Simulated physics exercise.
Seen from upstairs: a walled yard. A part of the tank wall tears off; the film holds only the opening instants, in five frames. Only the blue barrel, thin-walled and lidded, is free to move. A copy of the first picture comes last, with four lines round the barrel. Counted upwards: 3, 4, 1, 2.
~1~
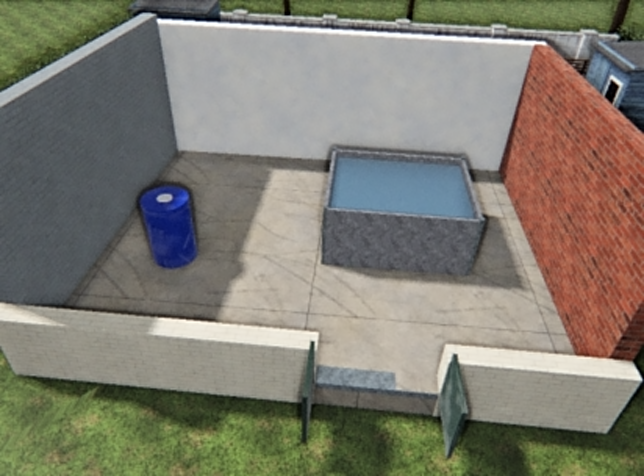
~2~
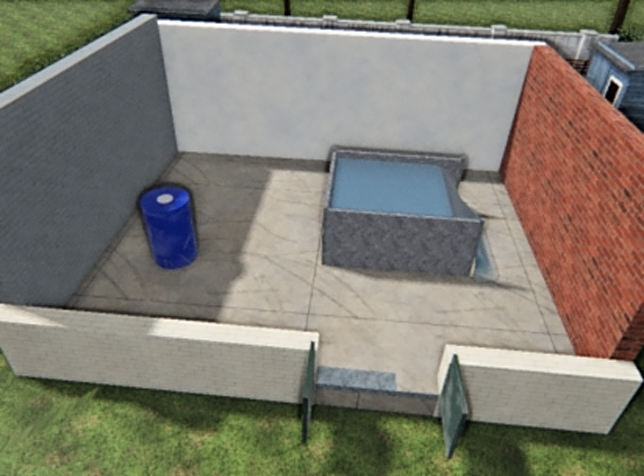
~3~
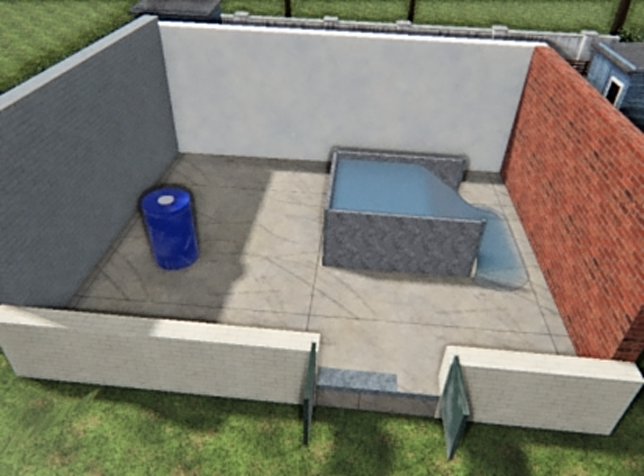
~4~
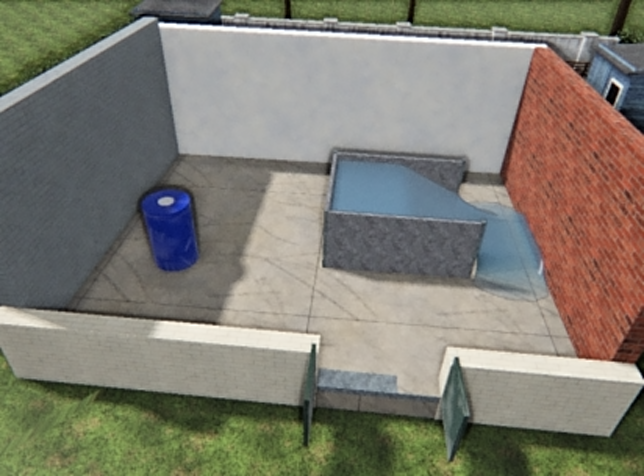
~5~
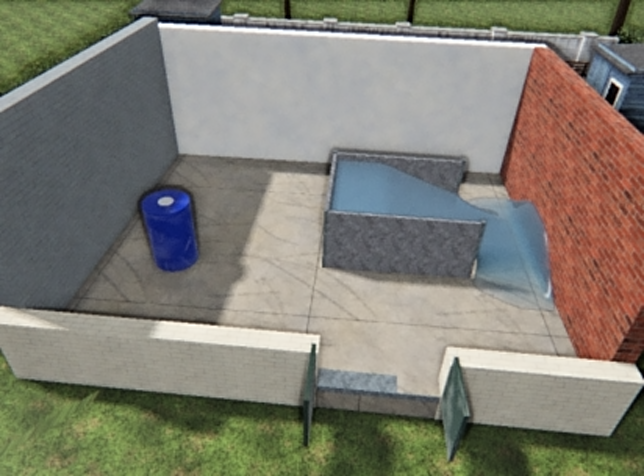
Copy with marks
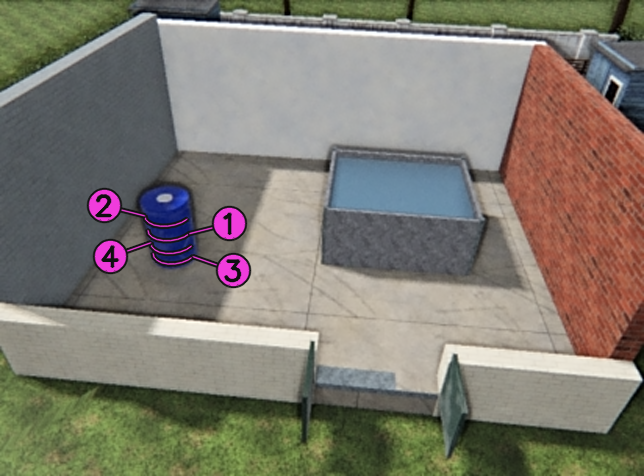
A walled yard holds a still blue barrel as water pours from a tank's right side.
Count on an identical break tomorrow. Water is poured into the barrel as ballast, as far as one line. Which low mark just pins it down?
4.
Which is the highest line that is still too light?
3 it is.
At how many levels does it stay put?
Three of them.
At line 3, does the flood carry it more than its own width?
Yes, clearly.
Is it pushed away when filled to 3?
Yes.
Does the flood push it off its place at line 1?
No, not at all.
On the marked copy, 1 at (163, 240); 2 at (160, 226); 3 at (168, 263); 4 at (165, 253); from the bottom up 3, 4, 1, 2.
With 1, it does not move.
With 2, it does not move.
With 3, it is pushed about its own width away.
With 4, it does not move.
